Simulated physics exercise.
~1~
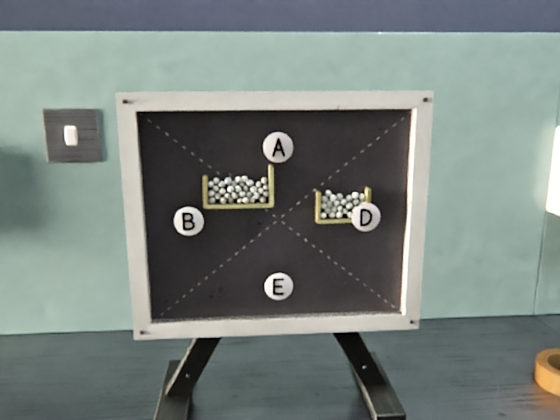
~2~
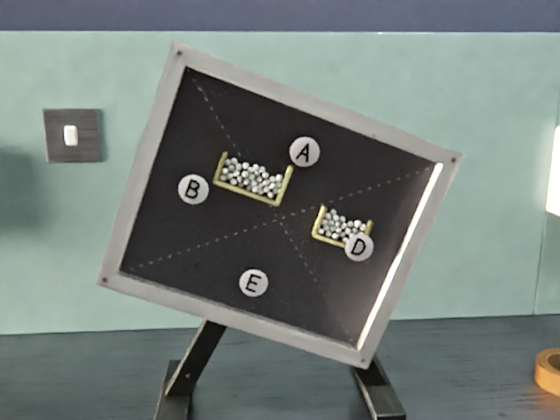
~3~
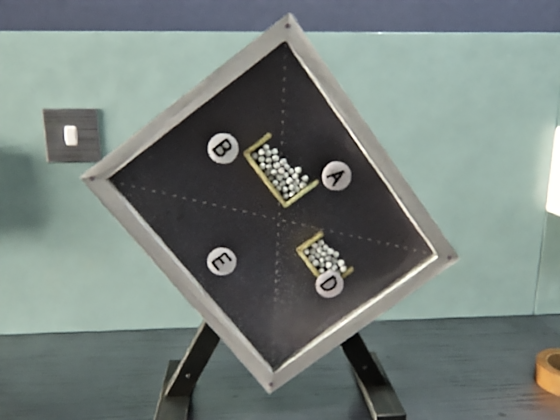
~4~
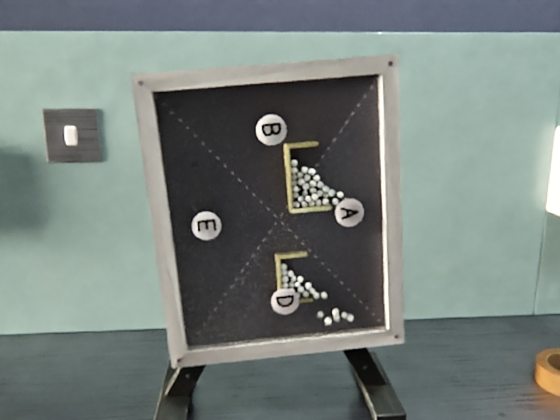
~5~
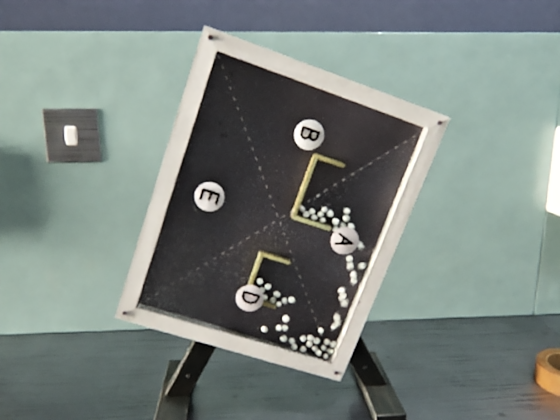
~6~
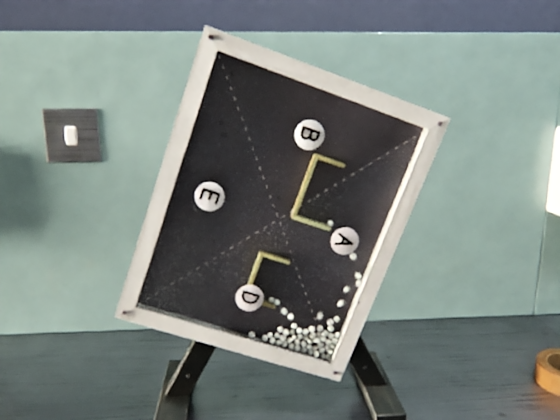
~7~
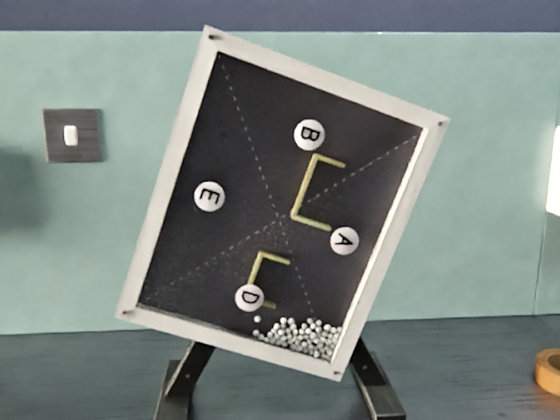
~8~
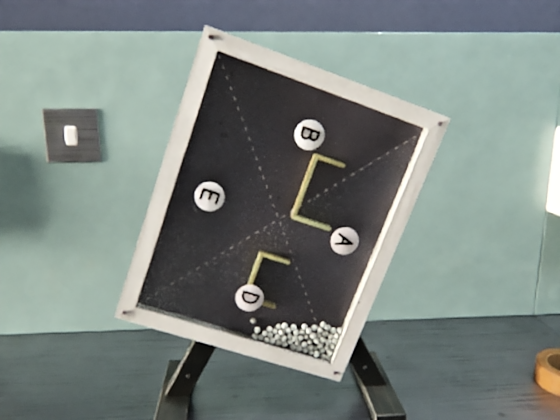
On a counter, a flat framed case of small white balls turned clockwise well past a quarter turn and stopped, and the balls spilled from two yellow trays, slid down past the letters A and D, and settled in a heap along the bottom edge.
